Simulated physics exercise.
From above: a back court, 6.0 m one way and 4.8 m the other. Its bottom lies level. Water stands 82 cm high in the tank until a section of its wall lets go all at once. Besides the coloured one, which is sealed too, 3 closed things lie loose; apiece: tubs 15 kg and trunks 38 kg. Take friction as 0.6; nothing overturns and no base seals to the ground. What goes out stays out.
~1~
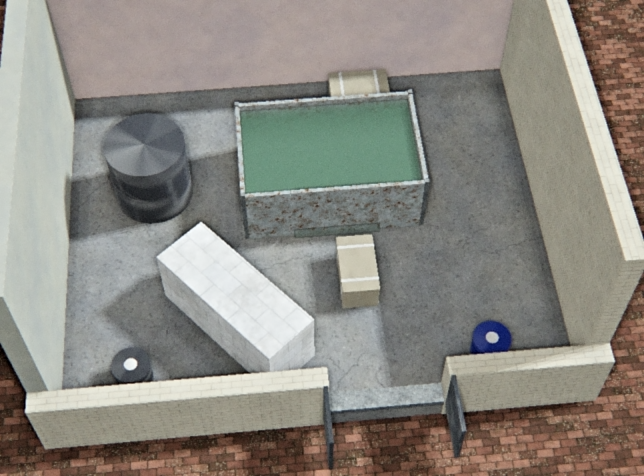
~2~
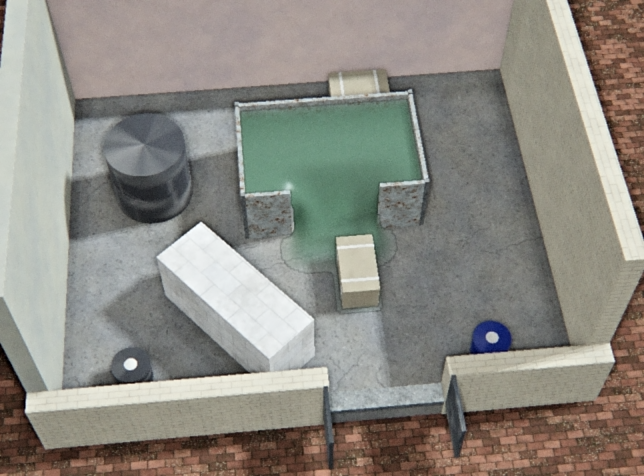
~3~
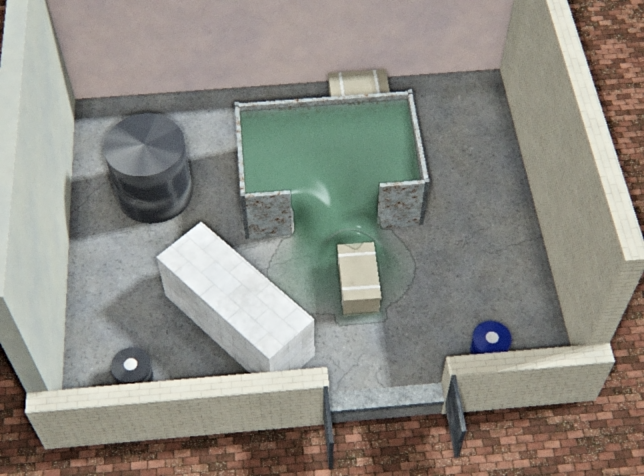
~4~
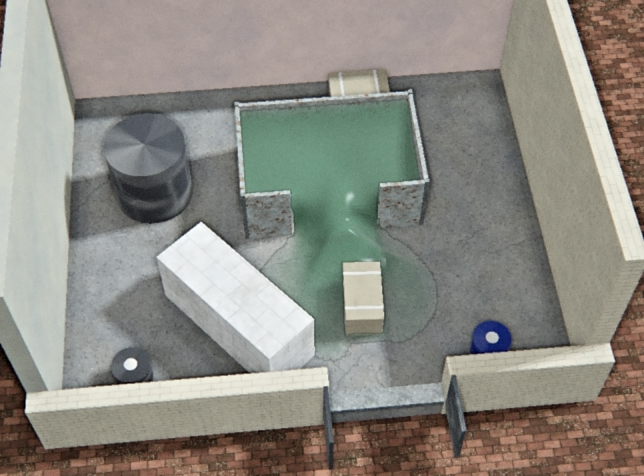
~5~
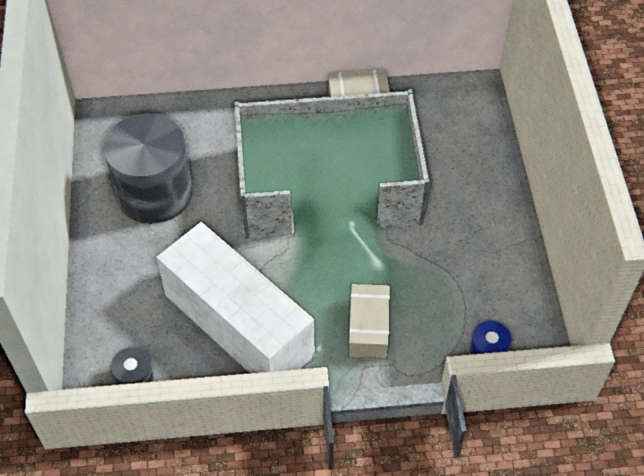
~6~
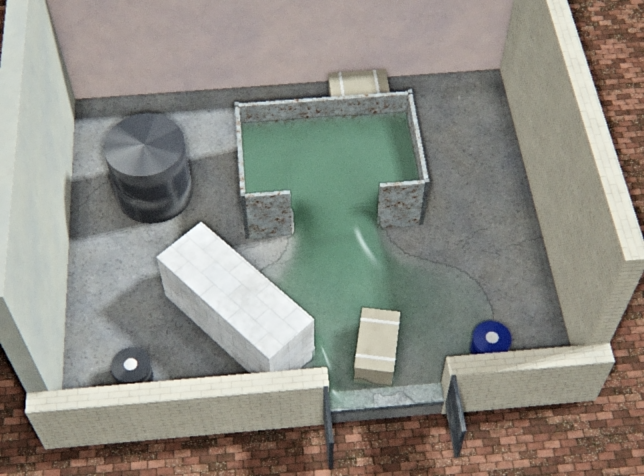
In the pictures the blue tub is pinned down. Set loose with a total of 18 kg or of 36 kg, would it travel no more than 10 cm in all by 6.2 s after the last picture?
Verdict: Neither load is enough.
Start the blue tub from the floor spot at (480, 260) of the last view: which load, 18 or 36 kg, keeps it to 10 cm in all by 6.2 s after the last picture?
The smaller is enough.
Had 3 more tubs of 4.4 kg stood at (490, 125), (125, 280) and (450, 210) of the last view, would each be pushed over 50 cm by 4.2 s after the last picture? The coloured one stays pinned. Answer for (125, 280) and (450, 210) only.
In that order: Less, less.
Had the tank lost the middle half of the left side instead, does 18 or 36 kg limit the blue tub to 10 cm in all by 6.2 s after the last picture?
Then the lower weight is enough.
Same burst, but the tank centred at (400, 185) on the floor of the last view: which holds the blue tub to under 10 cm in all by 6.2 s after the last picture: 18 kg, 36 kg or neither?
Then neither weight holds it.
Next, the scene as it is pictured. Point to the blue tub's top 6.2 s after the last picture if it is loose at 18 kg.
Near (486, 238).
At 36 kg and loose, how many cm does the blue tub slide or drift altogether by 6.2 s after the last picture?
About 80 cm.
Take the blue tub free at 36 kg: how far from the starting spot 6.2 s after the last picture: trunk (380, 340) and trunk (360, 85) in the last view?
In turn: Washed out, 0 cm.
Then, 0.6 s after the last picture the blue tub would be 38 cm from its start with 18 kg and 10 cm from its start with 36 kg; 16 cm of water round it then.
Then, 2.3 s after the last picture the blue tub would be 139 cm from its start with 18 kg and 66 cm from its start with 36 kg; 12 cm of water round it then.
Then, 4.2 s after the last picture the blue tub would be 140 cm from its start with 18 kg and 66 cm from its start with 36 kg; 9 cm of water round it then.
Then, 6.2 s after the last picture the blue tub would be 140 cm from its start with 18 kg and 66 cm from its start with 36 kg; 6 cm of water round it then.
